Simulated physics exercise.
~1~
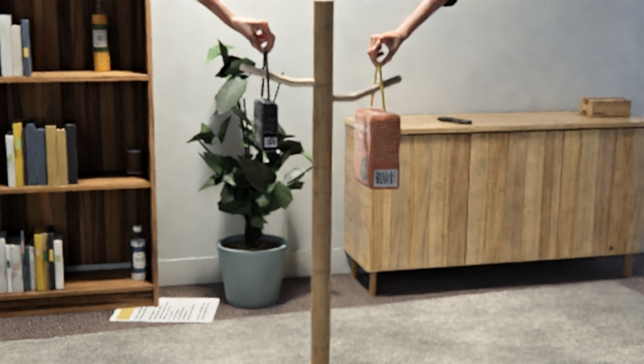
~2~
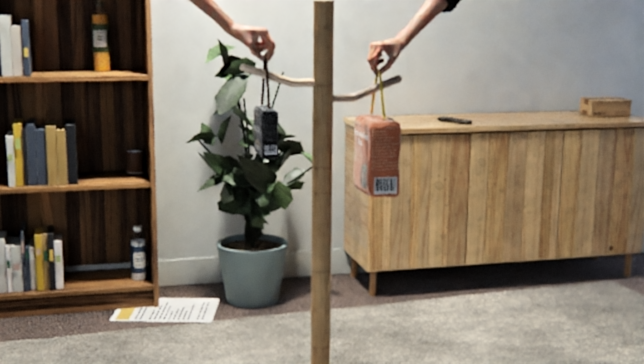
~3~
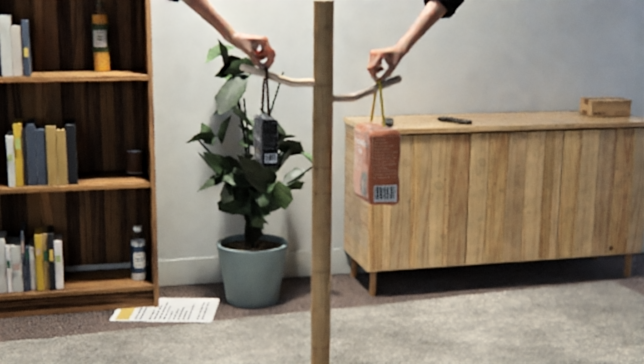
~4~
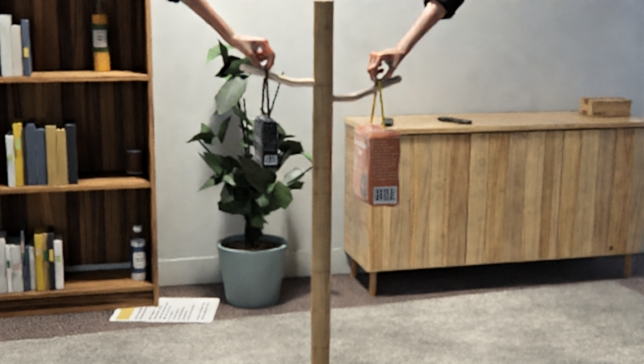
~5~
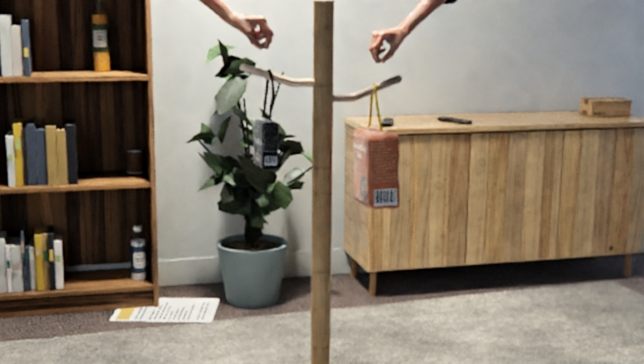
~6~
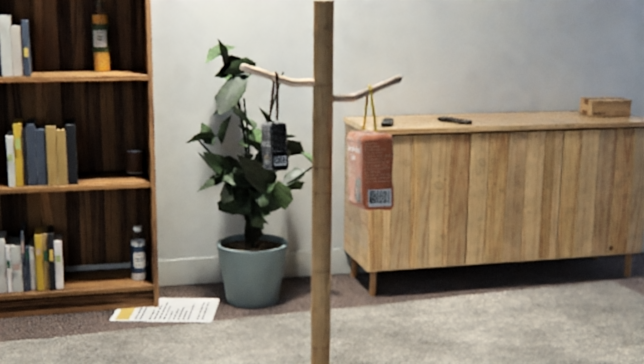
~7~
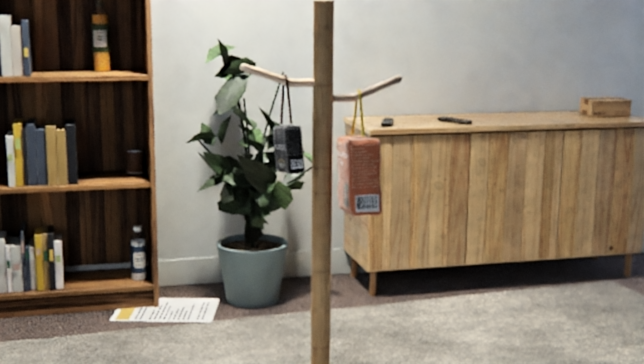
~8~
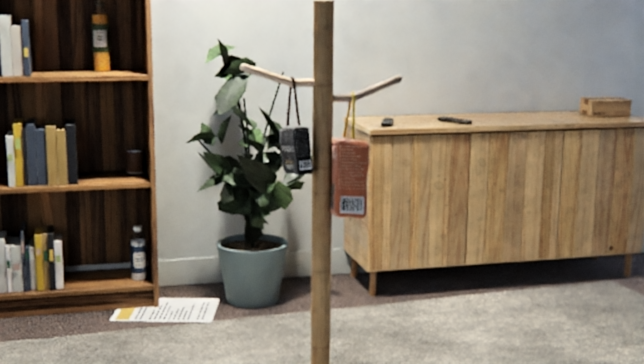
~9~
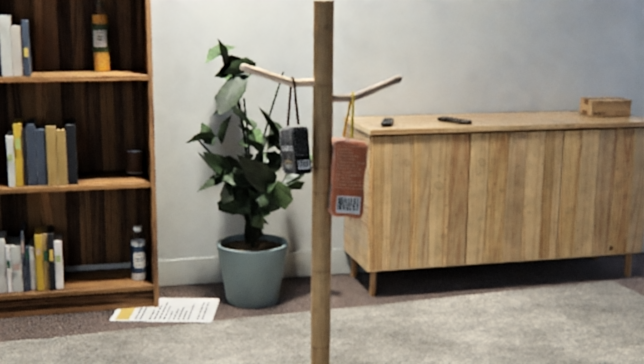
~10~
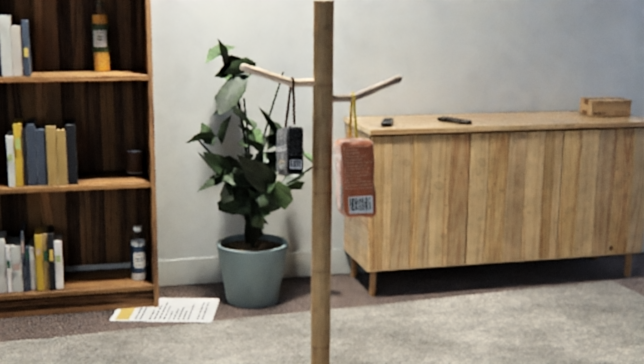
Two hands hanging a black pouch and an orange sack on a forked wooden stand, both sliding inward and staying hung.
